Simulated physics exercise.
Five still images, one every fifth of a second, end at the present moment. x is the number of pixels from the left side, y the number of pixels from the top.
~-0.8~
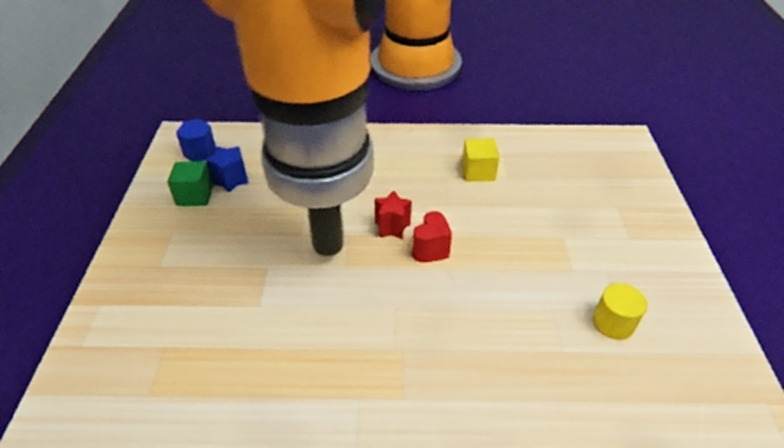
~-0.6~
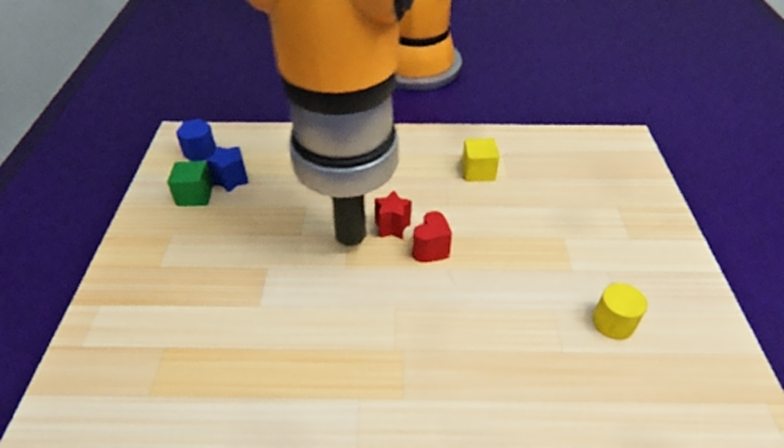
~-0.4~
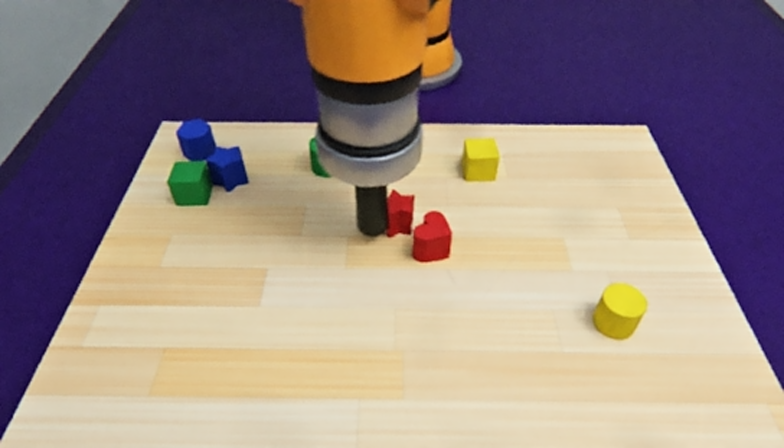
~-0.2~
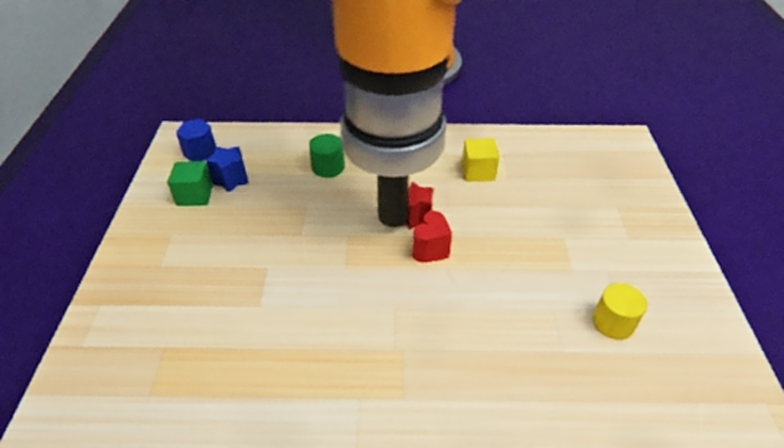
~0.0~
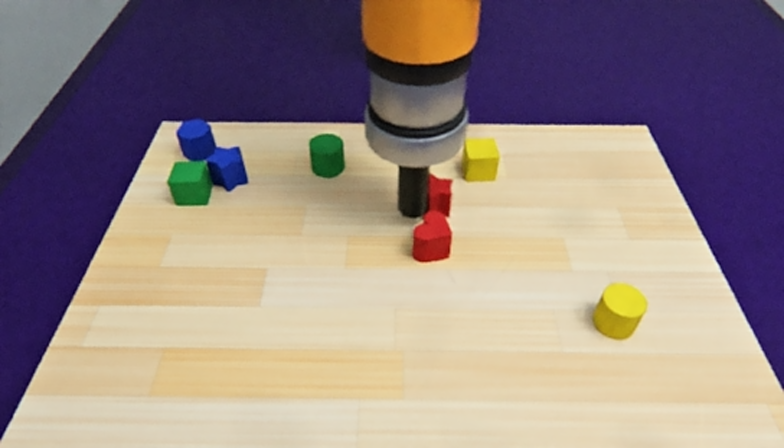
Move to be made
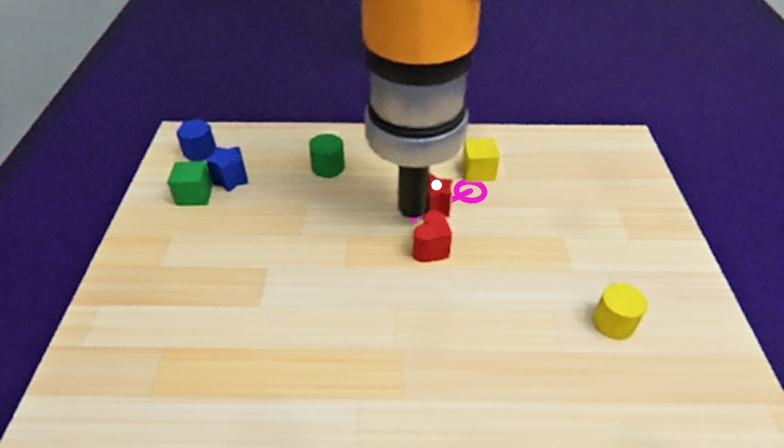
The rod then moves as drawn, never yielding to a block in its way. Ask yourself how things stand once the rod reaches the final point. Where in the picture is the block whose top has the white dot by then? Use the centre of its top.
The point I'd pick in the picture is (495, 158).
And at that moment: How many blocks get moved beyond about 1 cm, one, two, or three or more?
It should be two.
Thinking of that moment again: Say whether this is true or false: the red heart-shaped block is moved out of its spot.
Answer: False.
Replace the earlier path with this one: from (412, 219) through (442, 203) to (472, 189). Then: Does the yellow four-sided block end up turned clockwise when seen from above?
I expect not.
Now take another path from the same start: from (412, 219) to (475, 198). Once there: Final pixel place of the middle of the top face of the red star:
Its top middle will sit at (500, 164).
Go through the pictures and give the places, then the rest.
Rod tip at (329, 246); block tops, red heart-shaped block at (433, 226); red star at (393, 203); yellow four-sided block at (482, 148), in the first frame.
Rod at (351, 236); blocks unchanged, in the second frame.
Rod at (372, 227); red star at (397, 202), in the third frame.
Rod at (393, 218); red star at (417, 193), in the fourth frame.
Rod at (412, 209); red heart-shaped block at (433, 226); red star at (437, 185); yellow four-sided block at (482, 148), in the fifth frame.
Path on the board, straight from (412, 219) to (470, 191); the dot is on the red star.
The first path, step by step. Halfway along, rod at (443, 195); red star at (467, 171).
At the end, rod at (472, 182); red heart-shaped block in place; red star at (495, 158); yellow four-sided block at (498, 136), turned 20° anticlockwise.
